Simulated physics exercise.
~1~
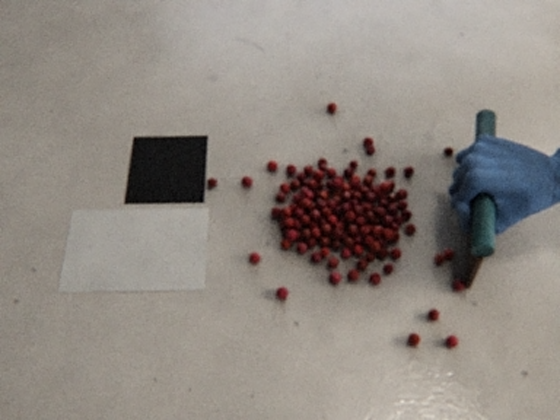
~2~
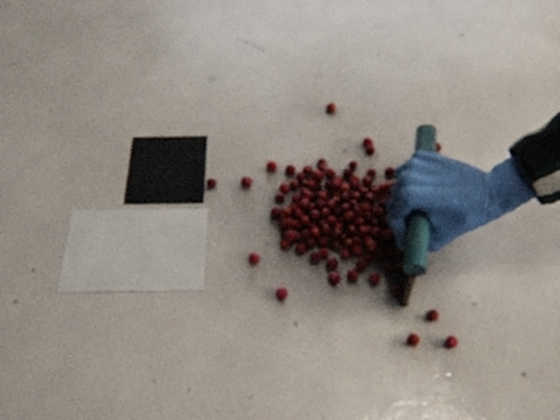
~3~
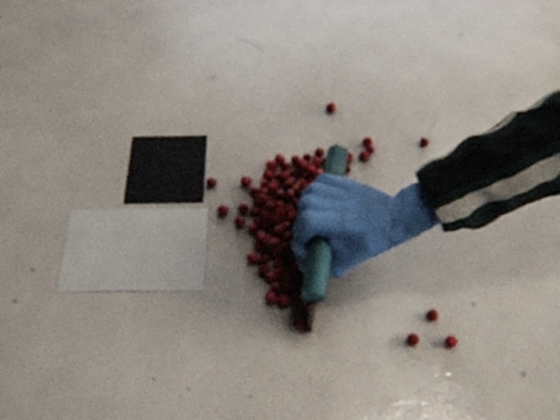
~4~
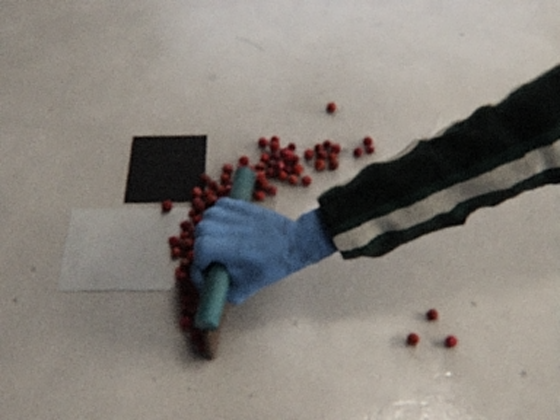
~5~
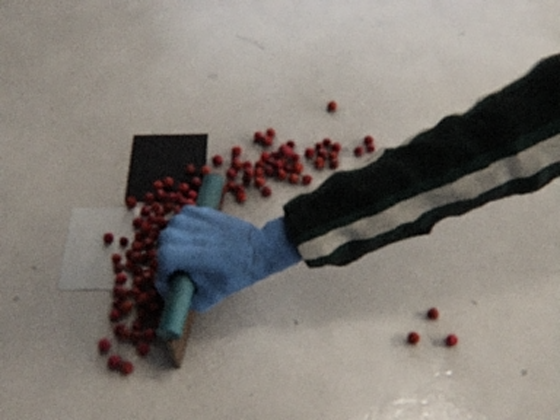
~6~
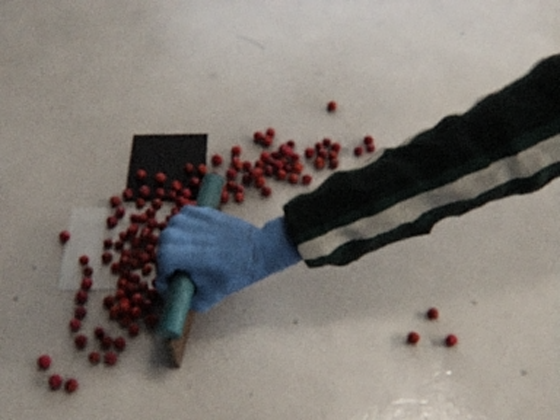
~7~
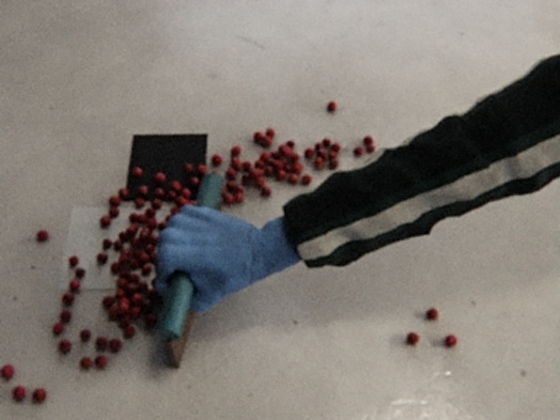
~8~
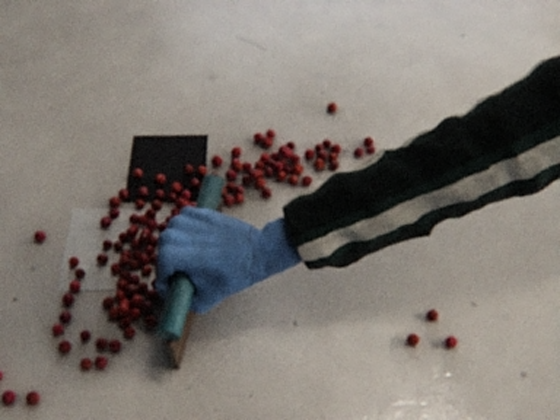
A gloved hand holding a scraper swept left through a pile of red berries, pushing many across the white mat and a few onto the black one, then stopped while some rolled further left, leaving berries scattered over the mats and floor.
